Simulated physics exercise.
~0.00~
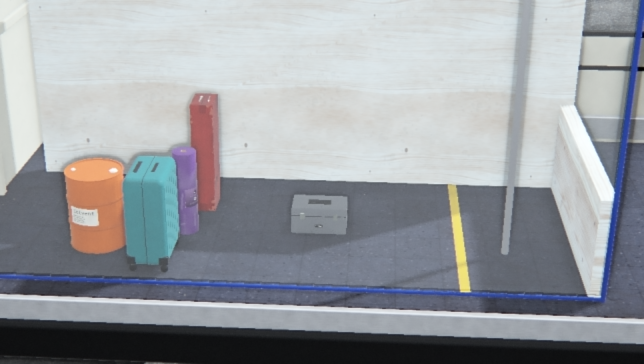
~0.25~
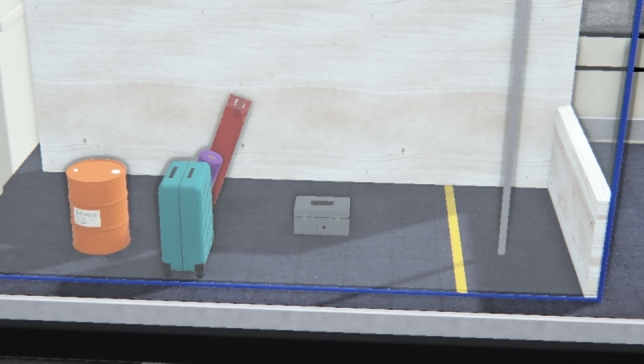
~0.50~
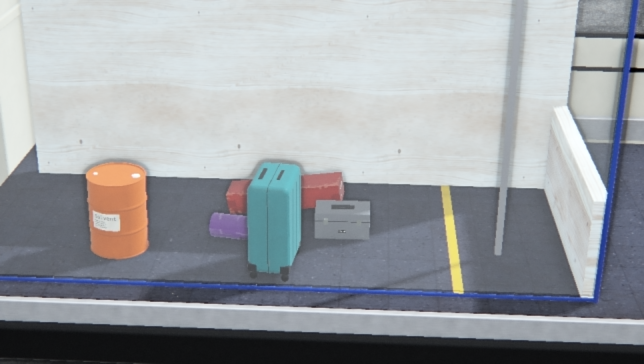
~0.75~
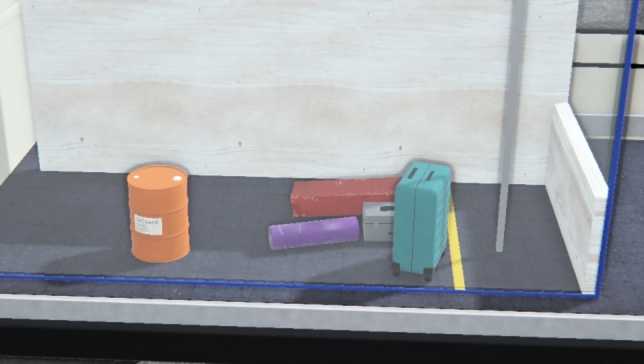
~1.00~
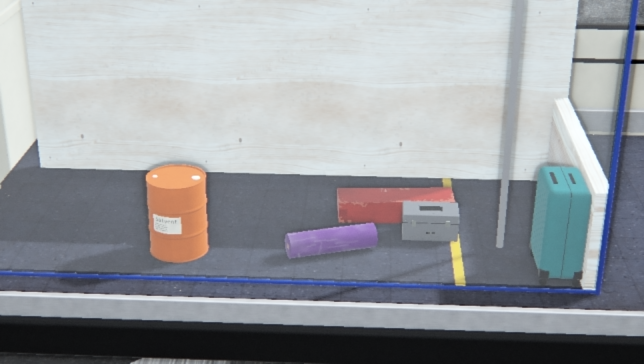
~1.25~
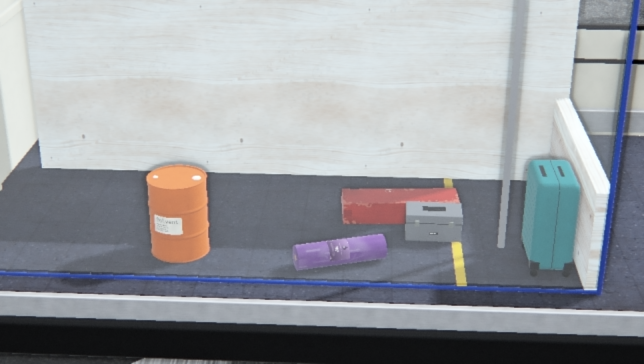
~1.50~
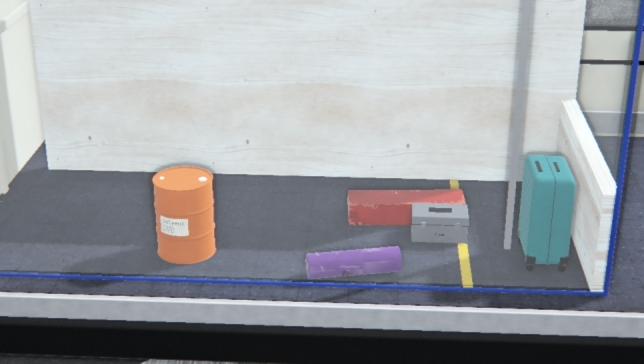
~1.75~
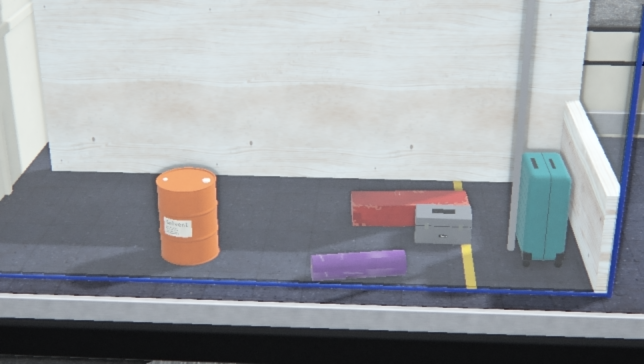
A teal wheeled case, an orange drum, a purple roll, a tall red box and a grey toolbox stand on the dark floor of a pale-walled bay, seen from above and in front, with a yellow line and grey pole toward the right. The case slides right as the red box leans over, and the red box and roll topple onto their sides. The case crosses the line and reaches the right wall, while the others shift right. The case then edges back slightly and the roll drifts nearer. The case ends upright past the line, the toolbox just short, overlapping the red box, with the roll and upright drum farther left.
